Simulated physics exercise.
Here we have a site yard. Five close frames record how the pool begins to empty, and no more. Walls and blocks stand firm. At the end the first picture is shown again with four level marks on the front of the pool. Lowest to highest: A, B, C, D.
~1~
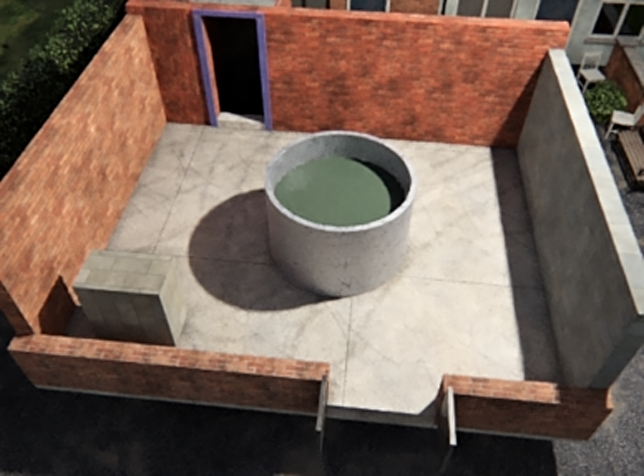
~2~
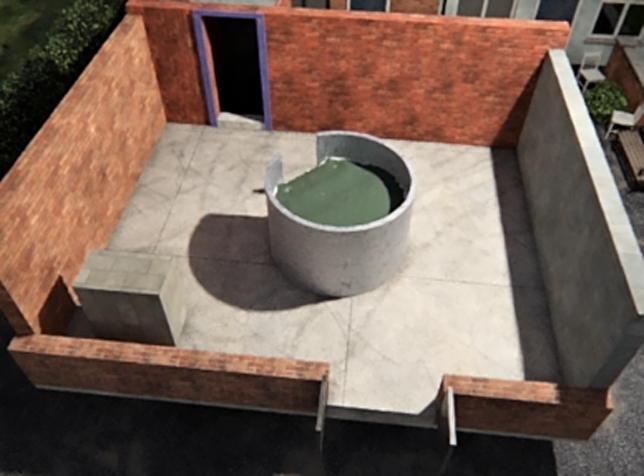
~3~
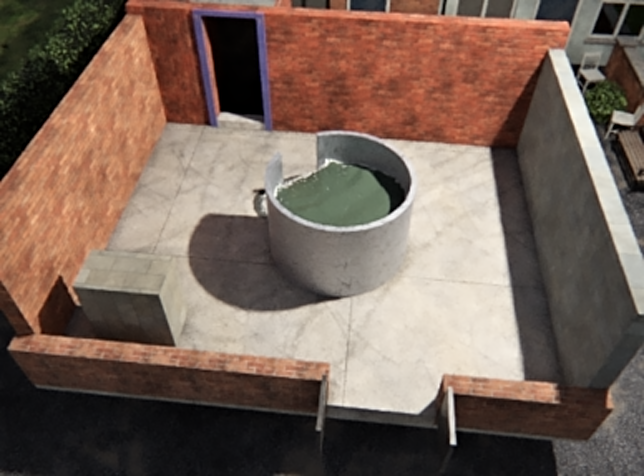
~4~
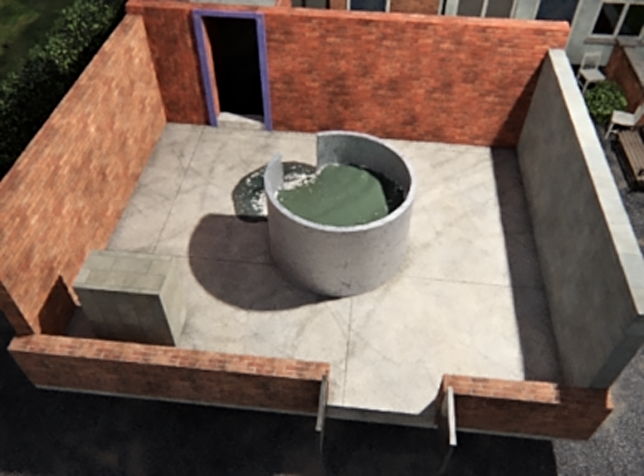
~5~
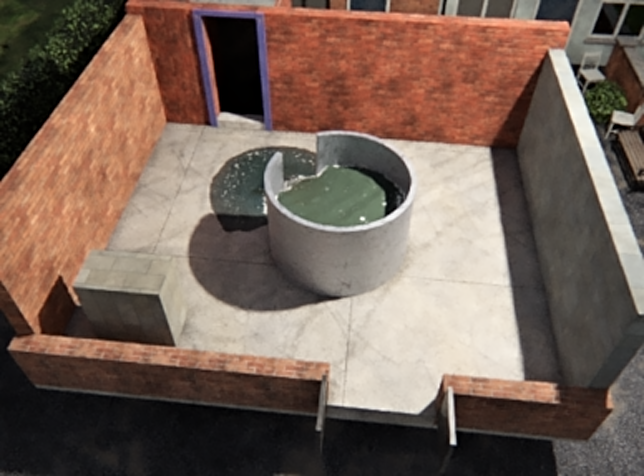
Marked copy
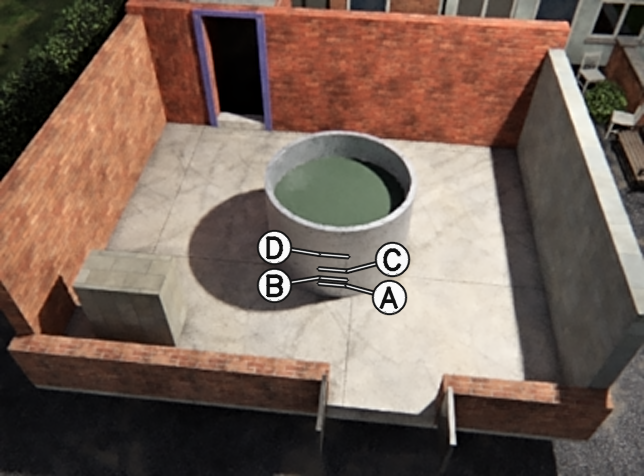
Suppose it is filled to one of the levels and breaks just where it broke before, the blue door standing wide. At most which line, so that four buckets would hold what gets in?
Take C.
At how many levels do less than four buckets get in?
Three of them.
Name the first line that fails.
It is D.
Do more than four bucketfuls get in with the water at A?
No.
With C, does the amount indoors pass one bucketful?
Yes, clearly.
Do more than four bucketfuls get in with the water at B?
No, not at all.
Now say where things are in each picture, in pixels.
Water in the pool at rest, its middle at (340, 199); foot of the blue doorway at (242, 128); open gate at (387, 365).
Water covers 1 % of the ground, its front hidden from here.
Water covers 2 % of the ground and shows as far out as (259, 207).
Water covers 5 % of the ground and shows as far out as (260, 171).
Water covers 10 % of the ground and shows as far out as (253, 151).
On the marked copy, A at (332, 284); B at (332, 279); C at (333, 270); D at (333, 255); from the bottom up A, B, C, D.
With A, nothing gets over.
With B, nothing gets over.
With C, a bucket or two gets in.
With D, about 13 bucketfuls get in.
